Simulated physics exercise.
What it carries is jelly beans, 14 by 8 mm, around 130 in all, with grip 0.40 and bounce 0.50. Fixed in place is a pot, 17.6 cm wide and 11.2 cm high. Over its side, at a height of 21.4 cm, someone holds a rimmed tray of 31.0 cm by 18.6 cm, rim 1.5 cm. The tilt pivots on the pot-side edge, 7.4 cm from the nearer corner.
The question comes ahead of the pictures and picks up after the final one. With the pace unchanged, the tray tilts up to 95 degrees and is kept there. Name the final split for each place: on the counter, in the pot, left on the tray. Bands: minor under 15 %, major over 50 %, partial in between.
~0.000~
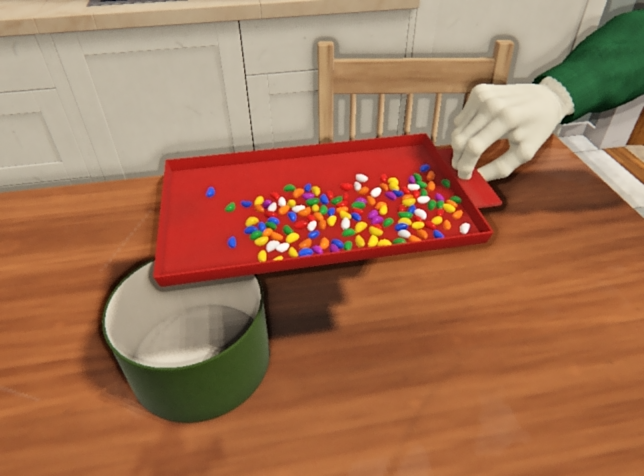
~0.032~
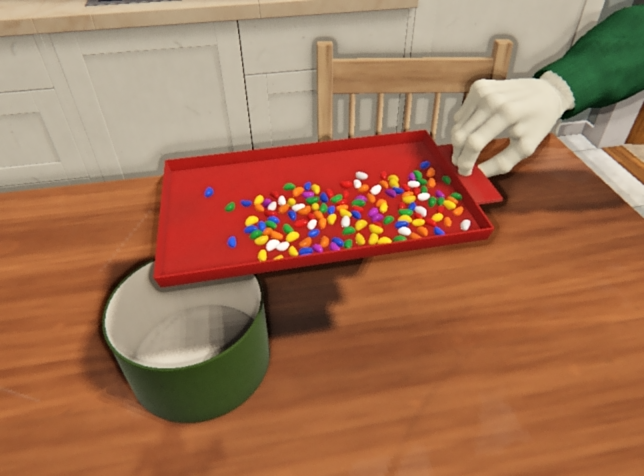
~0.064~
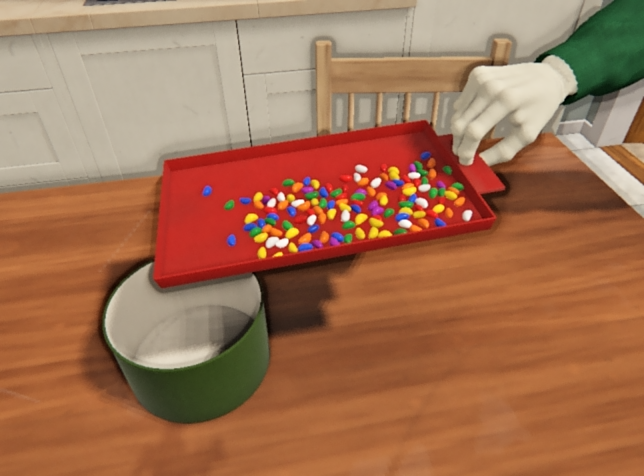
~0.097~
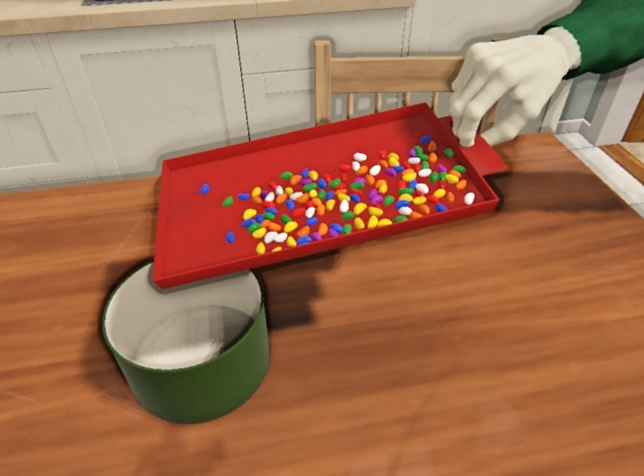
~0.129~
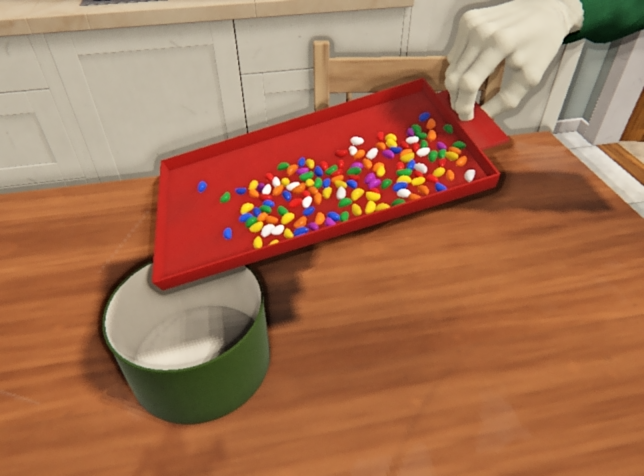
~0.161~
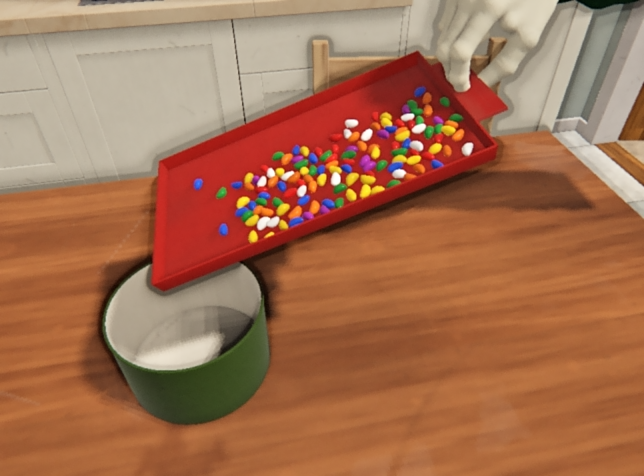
One by one: Counter: Expect over half the total; pot: Expect a moderate portion; tray: Expect a minor portion.
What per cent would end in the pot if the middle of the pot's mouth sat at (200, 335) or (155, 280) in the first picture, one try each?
About 25 percent the first time and about 40 percent the second.
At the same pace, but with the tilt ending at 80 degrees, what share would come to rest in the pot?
Roughly 30 %.
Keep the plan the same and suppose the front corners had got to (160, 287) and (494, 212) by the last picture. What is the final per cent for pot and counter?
Final per cent - pot 80, counter 20.
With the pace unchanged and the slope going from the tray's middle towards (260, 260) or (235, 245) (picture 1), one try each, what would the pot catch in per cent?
Approximately 50 percent, then 35 percent.
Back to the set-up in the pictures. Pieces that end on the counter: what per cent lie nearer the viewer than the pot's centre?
Some 80 per cent.
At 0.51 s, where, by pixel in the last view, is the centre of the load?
Look near (143, 230) in the last picture.
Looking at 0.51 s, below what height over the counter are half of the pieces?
About 24 cm.
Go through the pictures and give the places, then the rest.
In the first picture, tray tilt 0 degrees, front corners at (157, 275) and (490, 231); middle of the pieces at (357, 212); pot at (185, 302).
In the second picture, tray tilt 1 degrees, front corners at (157, 275) and (490, 227); middle of the pieces at (357, 210).
In the third picture, tray tilt 3 degrees, front corners at (157, 276) and (492, 217), lowest corner left front; middle of the pieces at (357, 204).
In the fourth picture, tray tilt 7 degrees, front corners at (156, 278) and (495, 198), lowest corner left front; middle of the pieces at (356, 193).
In the fifth picture, tray tilt 13 degrees, front corners at (155, 279) and (496, 173), lowest corner left front; middle of the pieces at (353, 179).
In the sixth picture, tray tilt 19 degrees, front corners at (155, 281) and (493, 145), lowest corner left front; middle of the pieces at (348, 163); pot at (185, 304). Its pace works out near 190 degrees a second.
After 0.37 s, tilt 58 degrees; the tray holds 100 %, the pot 0 %.
Then, at 0.51 s, tilt 85 degrees; the tray holds 95 %, the pot 0 %.
After 0.77 s, tilt 95 degrees; the tray holds 5 %, the pot 30 %.
In the end, at 2.2 s, counter 65 %, pot 35 %, tray 0 %.
